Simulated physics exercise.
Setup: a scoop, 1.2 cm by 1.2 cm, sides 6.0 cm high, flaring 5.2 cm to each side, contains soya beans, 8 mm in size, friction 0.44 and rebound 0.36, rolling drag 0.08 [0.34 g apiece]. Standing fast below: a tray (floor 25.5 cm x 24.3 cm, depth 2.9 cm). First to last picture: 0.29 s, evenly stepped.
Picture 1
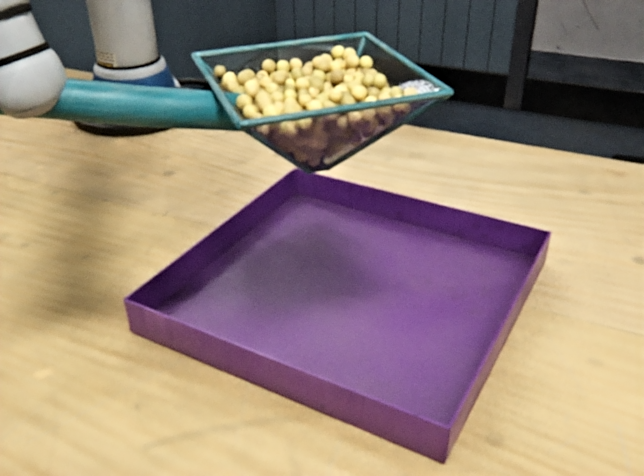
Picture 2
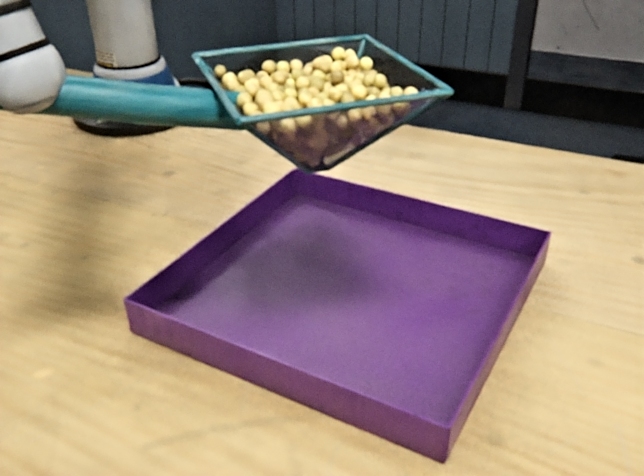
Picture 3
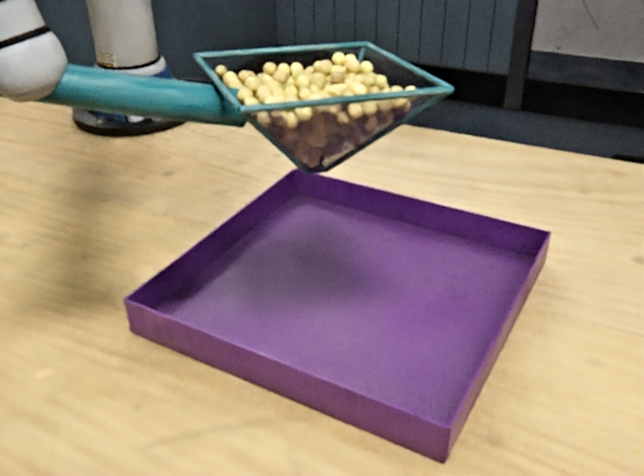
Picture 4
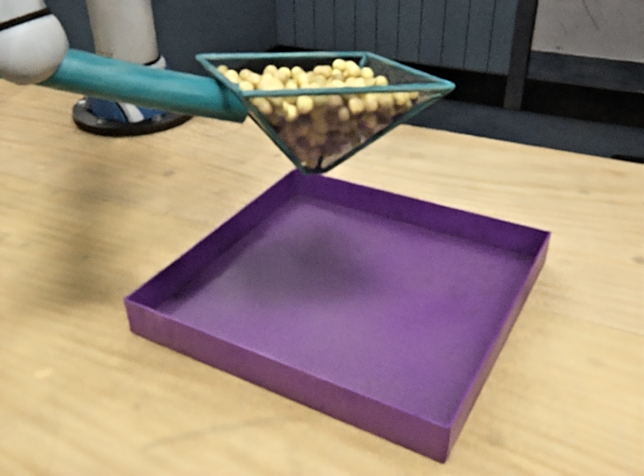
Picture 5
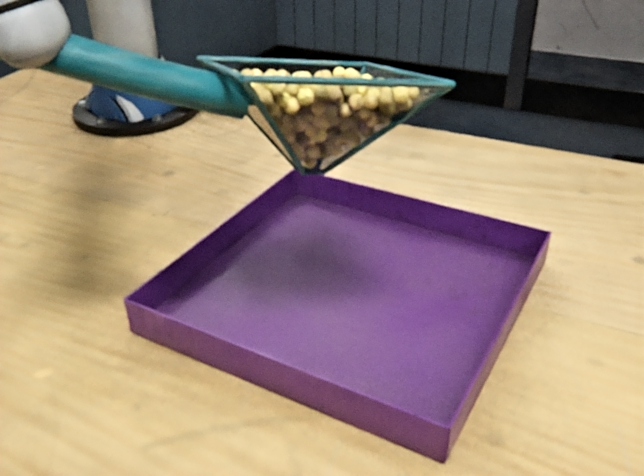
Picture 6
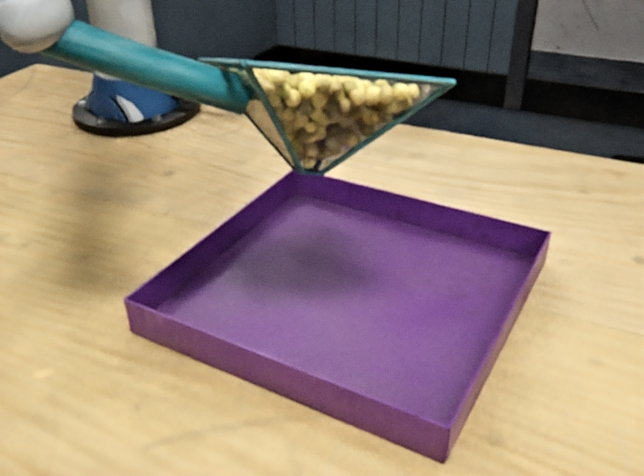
In this clip, a robotic arm holds a clear-sided, teal-edged scoop of pale soya beans above an empty purple tray on a wooden table, then gradually tilts it while the beans stay inside and the tray remains still.
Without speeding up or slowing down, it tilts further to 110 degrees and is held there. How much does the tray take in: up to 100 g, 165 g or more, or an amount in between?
Catch: Mid.
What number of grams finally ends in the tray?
120 grams, give or take.
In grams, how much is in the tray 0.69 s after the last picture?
Mass at that time, approx.: 70 g.
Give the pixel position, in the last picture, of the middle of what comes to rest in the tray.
Somewhere about (375, 252) in the final view.
Then, 0.37 s after the last picture, tilt 52 degrees; 0 g in the tray, scoop holds 100 %.
Then, 0.69 s after the last picture, tilt 80 degrees; 67 g in the tray, scoop holds 20 %.
Then, 0.97 s after the last picture, tilt 104 degrees; 120 g in the tray, scoop holds 0 %.
Then, 1.25 s after the last picture, tilt 110 degrees; 120 g in the tray, scoop holds 0 %.
In the end, 120 g in the tray, scoop holds 0 %.
